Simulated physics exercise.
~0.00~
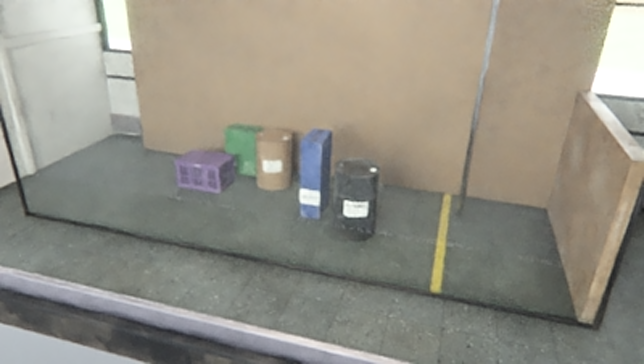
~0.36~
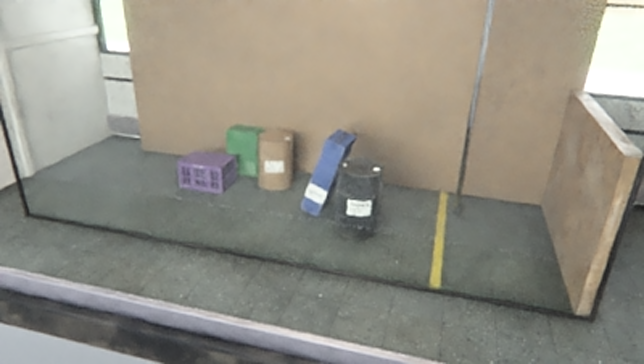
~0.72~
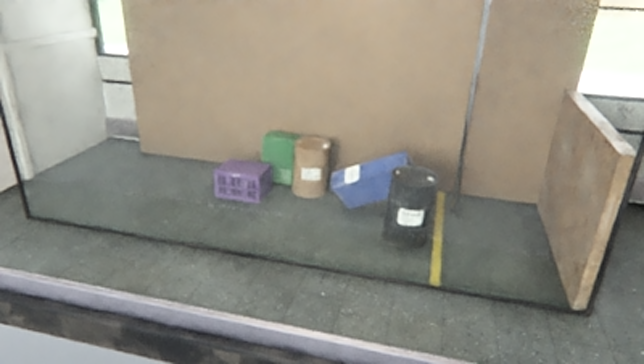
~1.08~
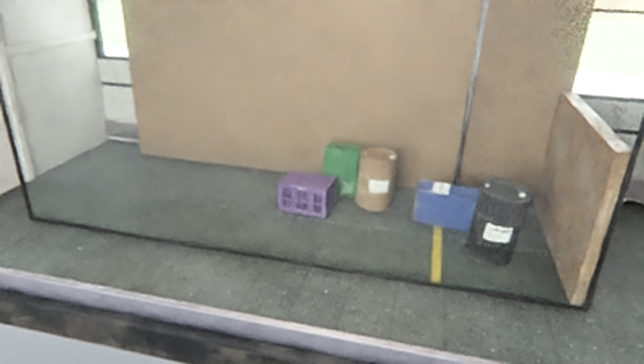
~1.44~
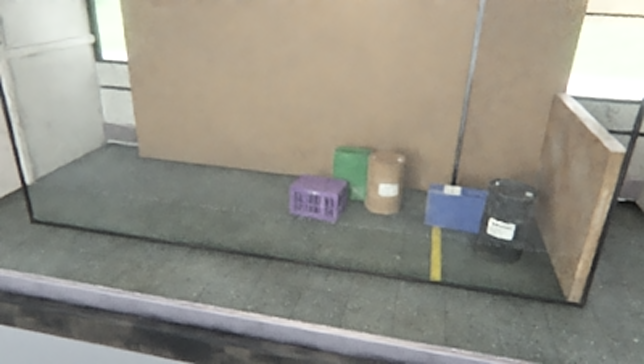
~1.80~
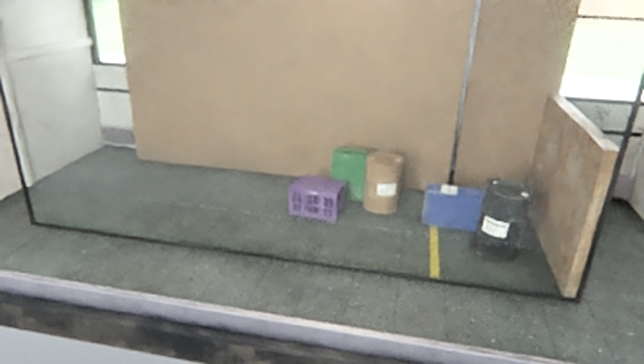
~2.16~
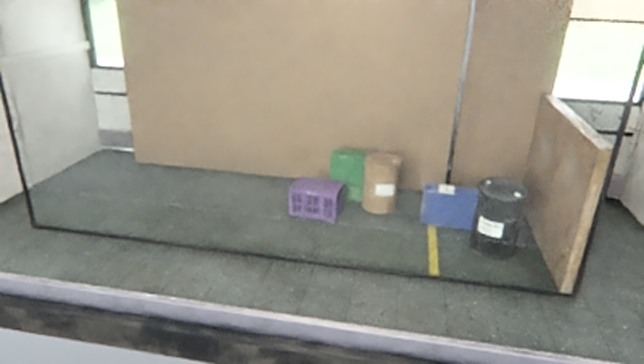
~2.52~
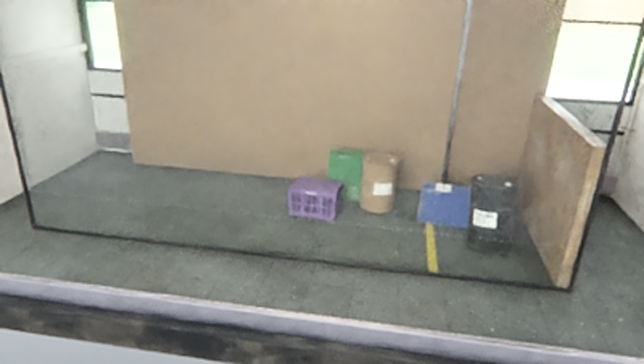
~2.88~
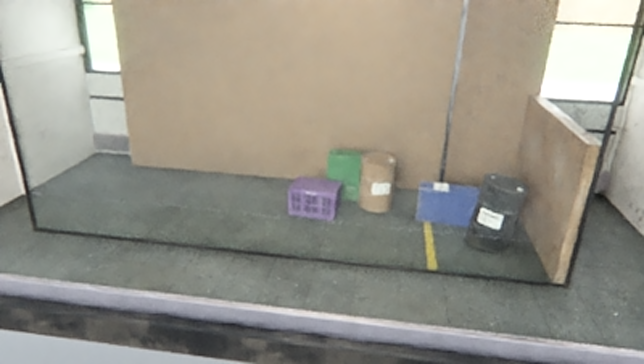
In a walled bay, a blue tall box toppling right as drums, crate and green pack slide right, the box crossing the yellow line.
